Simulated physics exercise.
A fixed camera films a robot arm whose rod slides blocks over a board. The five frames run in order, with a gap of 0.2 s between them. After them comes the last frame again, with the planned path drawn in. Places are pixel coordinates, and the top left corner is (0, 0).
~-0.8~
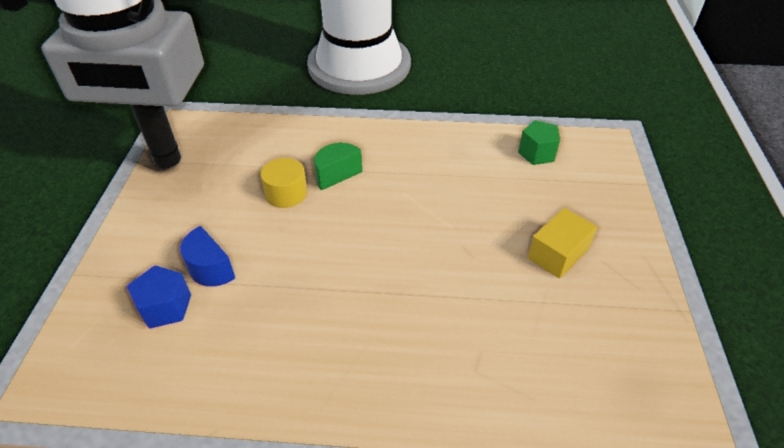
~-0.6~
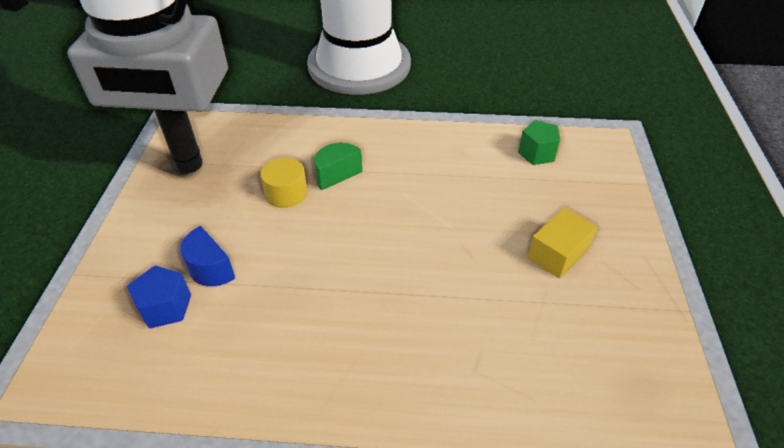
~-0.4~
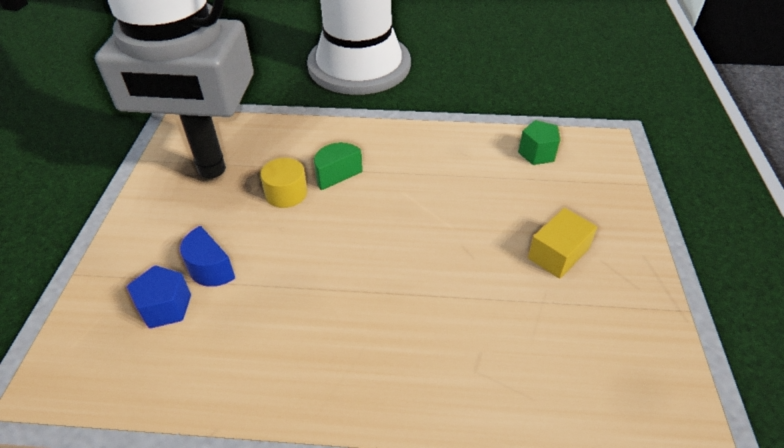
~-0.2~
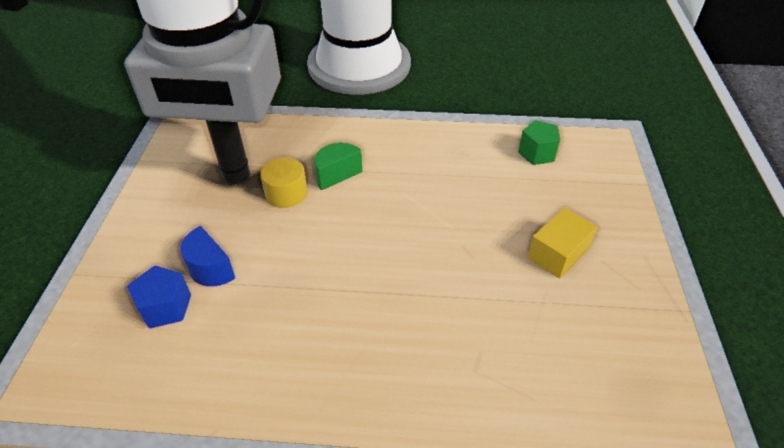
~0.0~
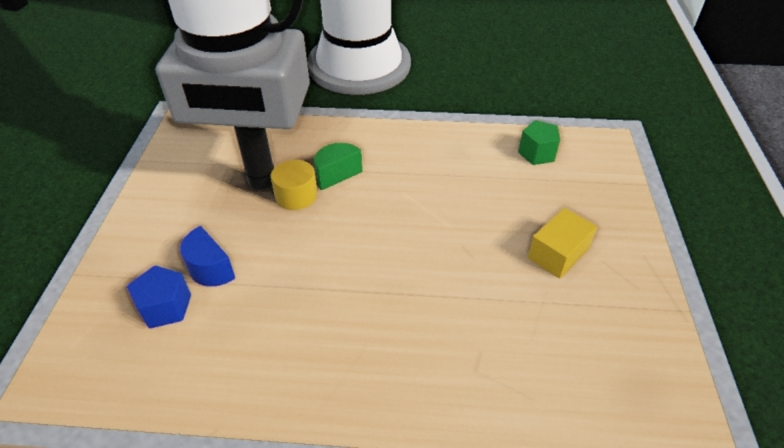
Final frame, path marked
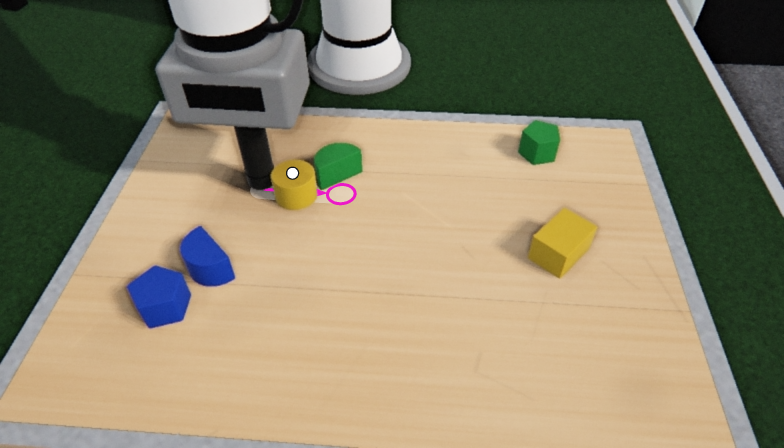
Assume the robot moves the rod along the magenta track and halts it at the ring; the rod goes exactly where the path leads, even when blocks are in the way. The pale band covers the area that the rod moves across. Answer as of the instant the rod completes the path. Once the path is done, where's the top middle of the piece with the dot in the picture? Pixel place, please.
The middle of its upper face will lie at (357, 193).
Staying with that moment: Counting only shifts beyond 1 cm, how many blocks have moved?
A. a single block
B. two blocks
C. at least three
The answer is B.
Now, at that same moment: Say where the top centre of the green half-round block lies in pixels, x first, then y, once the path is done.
My best guess is (352, 151).
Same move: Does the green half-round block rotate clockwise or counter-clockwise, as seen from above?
The turn is anti-clockwise.
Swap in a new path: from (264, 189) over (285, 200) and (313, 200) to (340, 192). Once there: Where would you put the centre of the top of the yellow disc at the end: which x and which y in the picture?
The answer is (365, 186).
Drawn move, from (264, 189) directly to (341, 194); the dot is on the yellow disc.
The first path, step by step. Halfway along, rod at (302, 184); yellow disc at (329, 183); green half-round block at (344, 153), turned 40° anticlockwise.
At the end, rod at (341, 186); yellow disc at (357, 193); green half-round block at (352, 151), turned 70° anticlockwise.
